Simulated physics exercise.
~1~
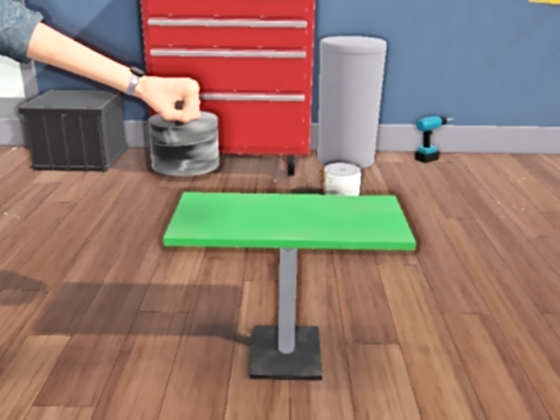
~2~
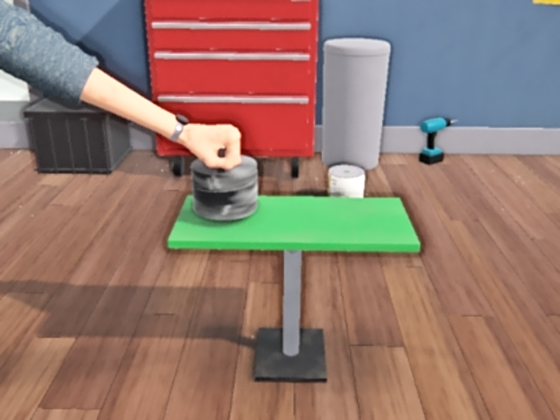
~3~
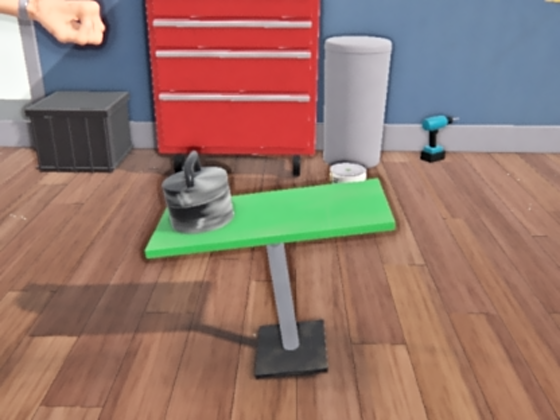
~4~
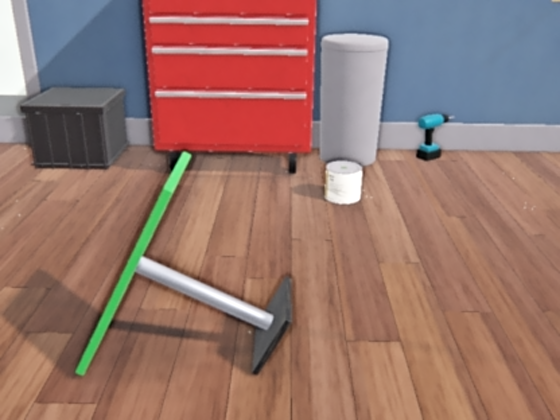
A narrow green-topped table on a grey post and small dark base stands on a wooden floor, seen from the front by a slightly swaying camera. Behind it are a red tool chest, a dark crate at left, a grey bin, a white can and a teal drill near a blue wall. A hand reaches in from the left and sets a round, mottled grey object with a handle on the tabletop's left end. The hand lets go and draws back as the table tilts left. It topples onto its side, and the grey object is no longer in view.
